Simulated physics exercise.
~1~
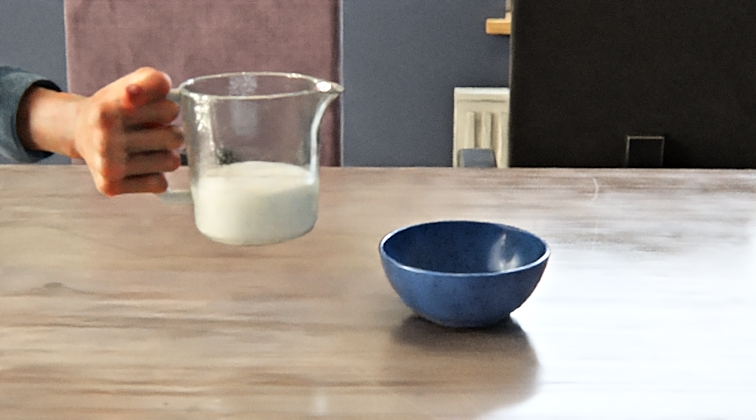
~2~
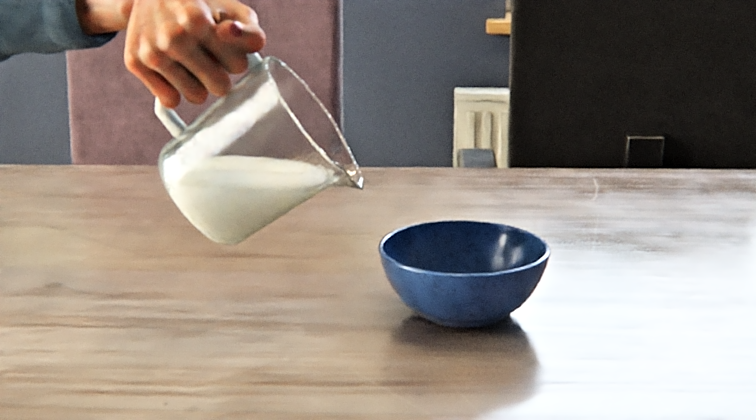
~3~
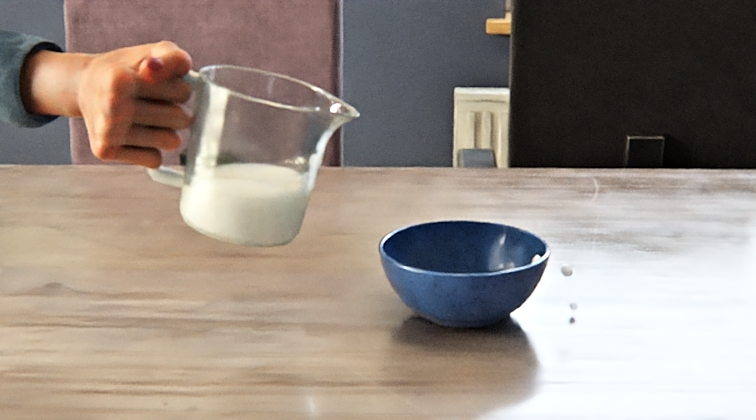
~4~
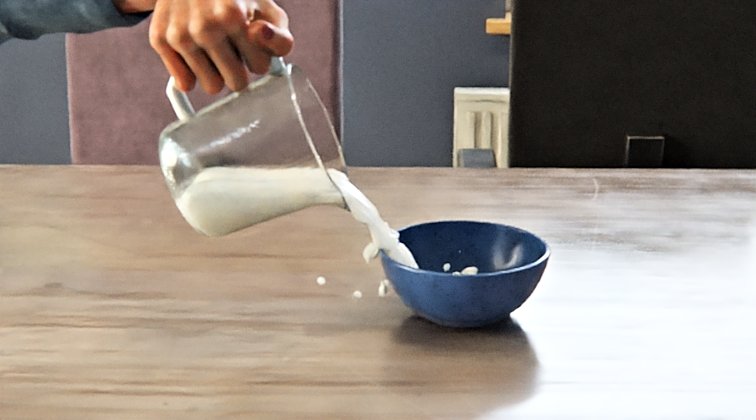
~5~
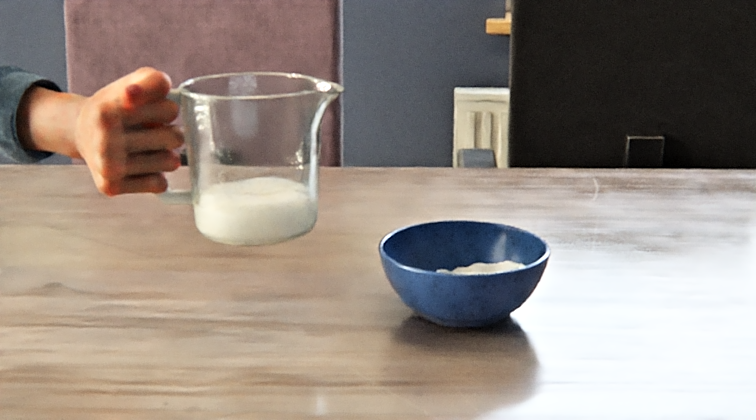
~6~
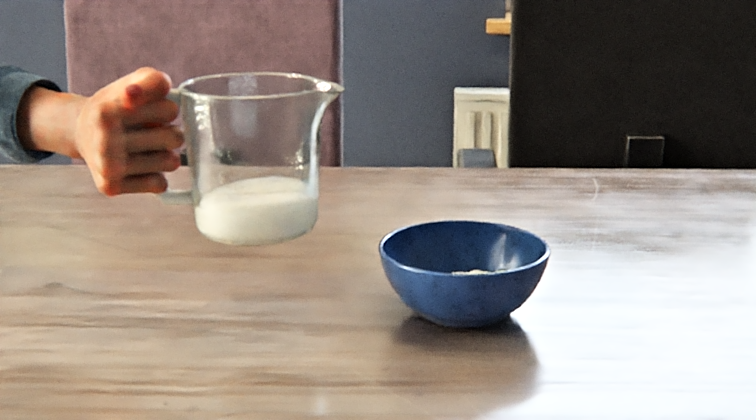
The clip opens with a hand holding a clear glass pitcher of milk upright, to the left of an empty blue bowl on a wooden table. The hand tips the pitcher steeply toward the bowl, then turns most of the way back, as a few white drops fall past the bowl's right side. It tips the pitcher again, farther this time, and milk streams over the bowl's left edge while drops scatter nearby. The hand then brings the pitcher level. At the end, a little milk shows inside the bowl and the pitcher still holds some.
